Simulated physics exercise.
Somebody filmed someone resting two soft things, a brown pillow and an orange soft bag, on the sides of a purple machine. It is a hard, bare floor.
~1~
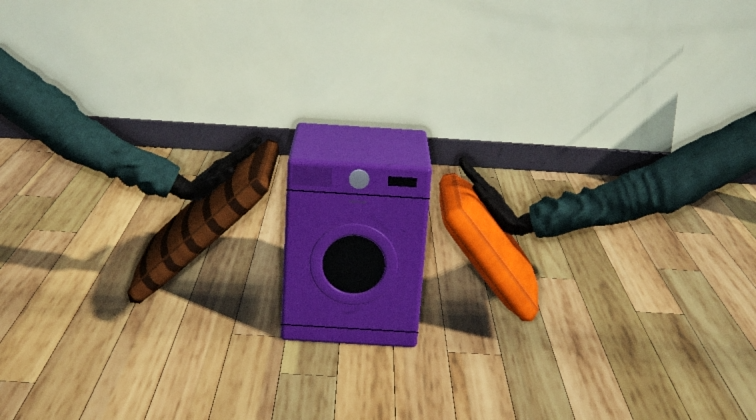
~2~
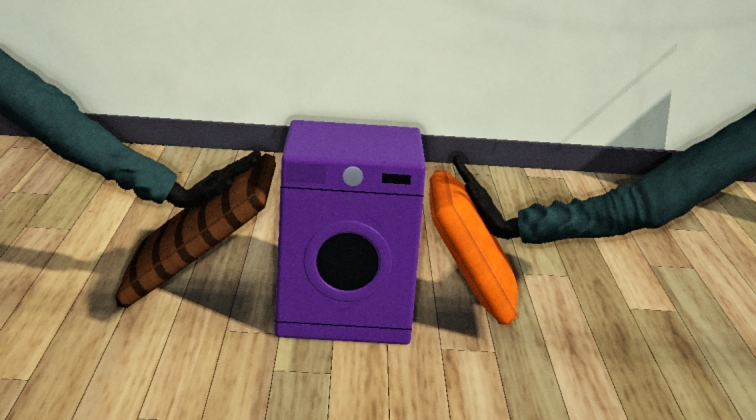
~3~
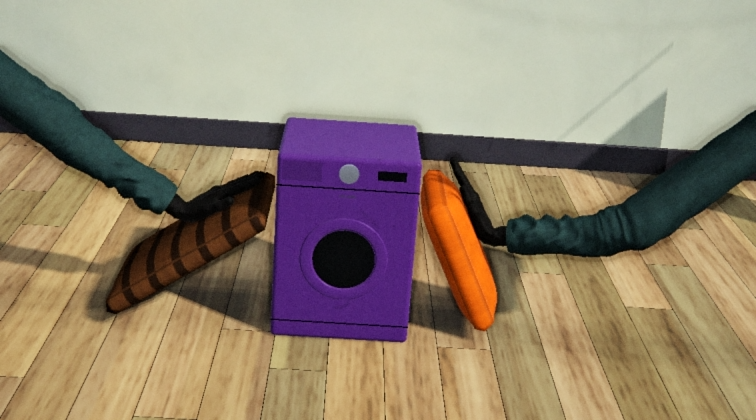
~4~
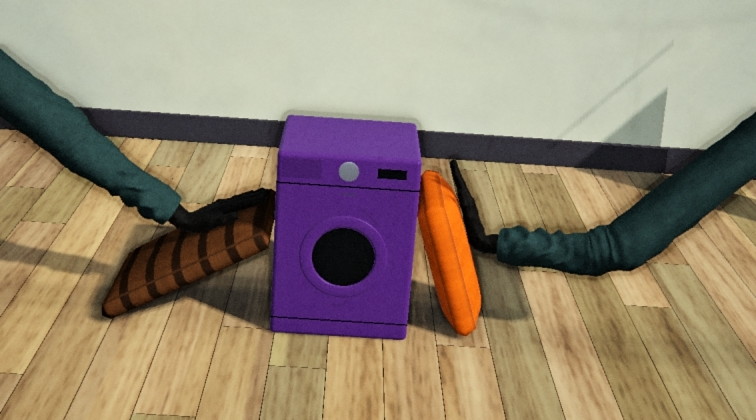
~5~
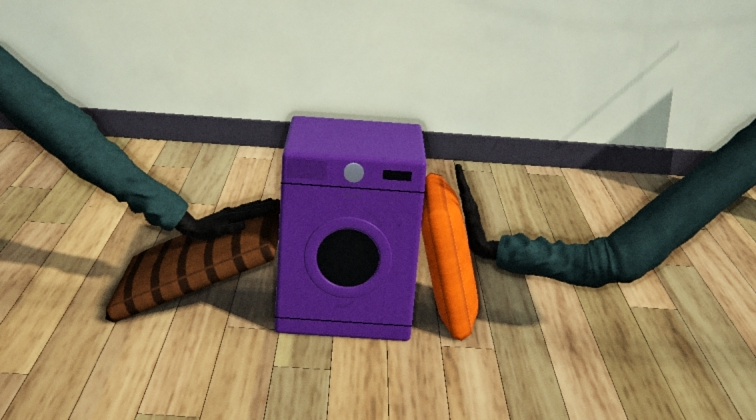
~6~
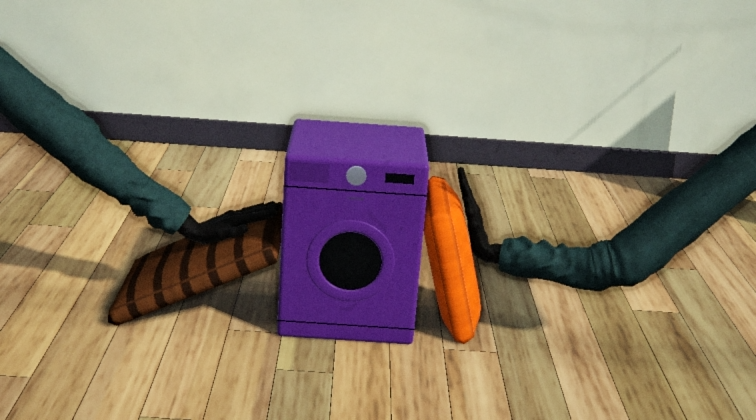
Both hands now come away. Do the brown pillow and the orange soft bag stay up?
The brown pillow slumps to the floor and the orange soft bag remains propped up.
Then, 0.22 s past the final frame, pillow slipping down near (195, 276); soft bag still up near (448, 260).
Then, 0.36 s past the final frame, pillow flat on the floor near (193, 286); soft bag still up near (449, 261).
Then, 0.88 s past the final frame, pillow flat on the floor near (194, 289); soft bag still up near (448, 261).
When it is over, pillow flat on the floor near (194, 289); soft bag still up near (449, 261). The brown pillow slides down flat and the orange soft bag keeps leaning.
